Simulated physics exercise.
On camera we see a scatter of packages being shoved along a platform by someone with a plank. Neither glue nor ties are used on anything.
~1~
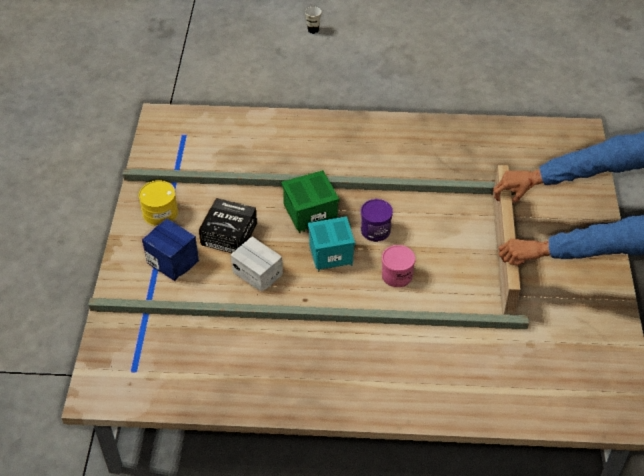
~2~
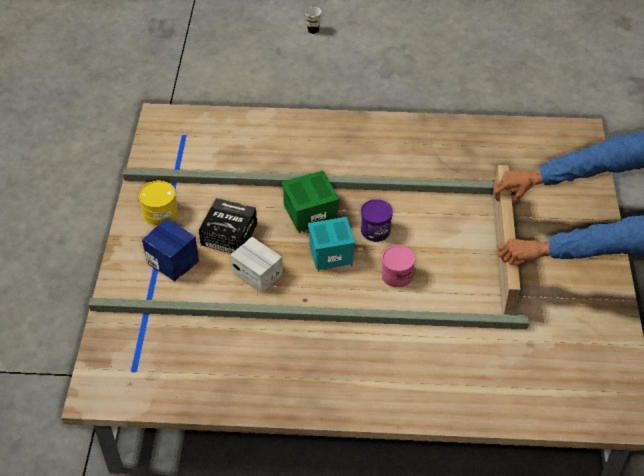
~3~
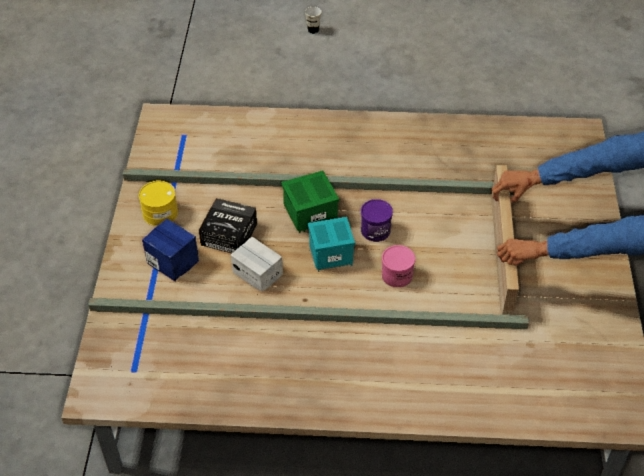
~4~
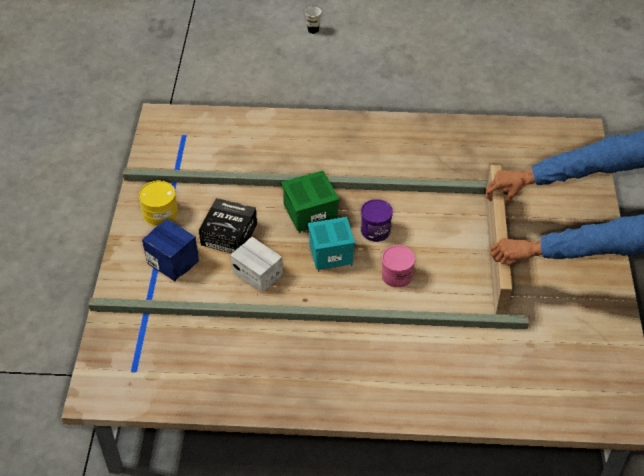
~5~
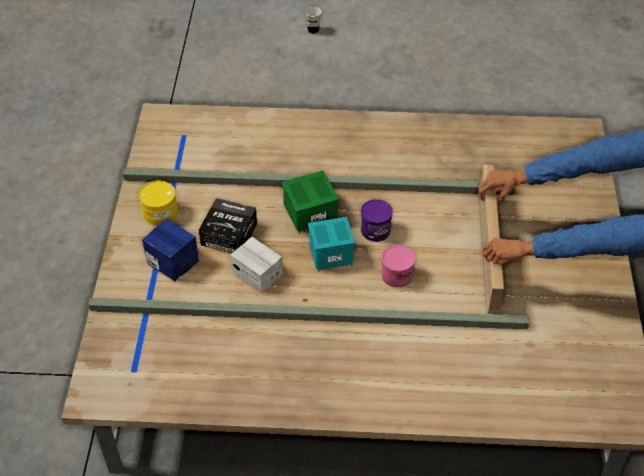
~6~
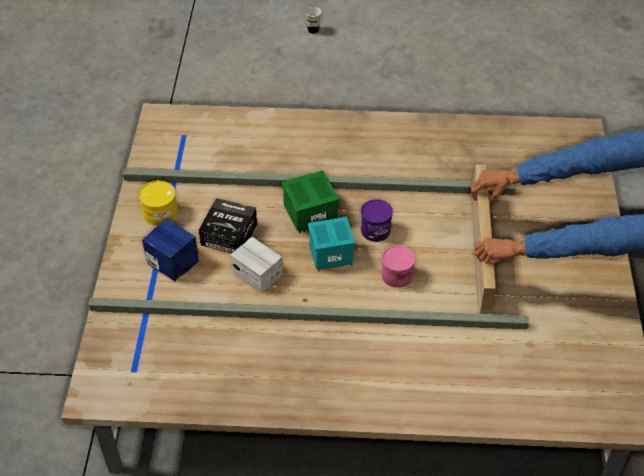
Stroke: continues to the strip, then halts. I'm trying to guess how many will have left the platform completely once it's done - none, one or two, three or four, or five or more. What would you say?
I expect three or four to end up below.
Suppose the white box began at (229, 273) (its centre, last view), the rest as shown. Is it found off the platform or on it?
Result: The white box keeps its place.
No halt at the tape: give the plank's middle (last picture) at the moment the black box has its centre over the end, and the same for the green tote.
Black box: (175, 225); green tote: (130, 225).
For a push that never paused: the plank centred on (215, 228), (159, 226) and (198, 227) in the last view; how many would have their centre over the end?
Taking the places in turn, the counts are 0, 3 and 0.
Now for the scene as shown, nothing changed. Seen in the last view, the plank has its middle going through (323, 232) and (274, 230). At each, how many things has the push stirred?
The first number is 4, the next one 6.
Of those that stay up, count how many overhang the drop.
Overhang count: 1.
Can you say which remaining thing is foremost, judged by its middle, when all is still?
Turquoise tote, foremost.
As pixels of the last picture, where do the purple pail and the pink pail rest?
Final pixels, roughly: (148, 214) for the first, (139, 259) for the other.
Soon after, none off yet; yellow canister at rest near (159, 204); blue parcel at rest near (171, 250); black box at rest near (228, 226).
At rest, the number that fall off is three or four; fallen, black box, blue parcel and yellow canister.
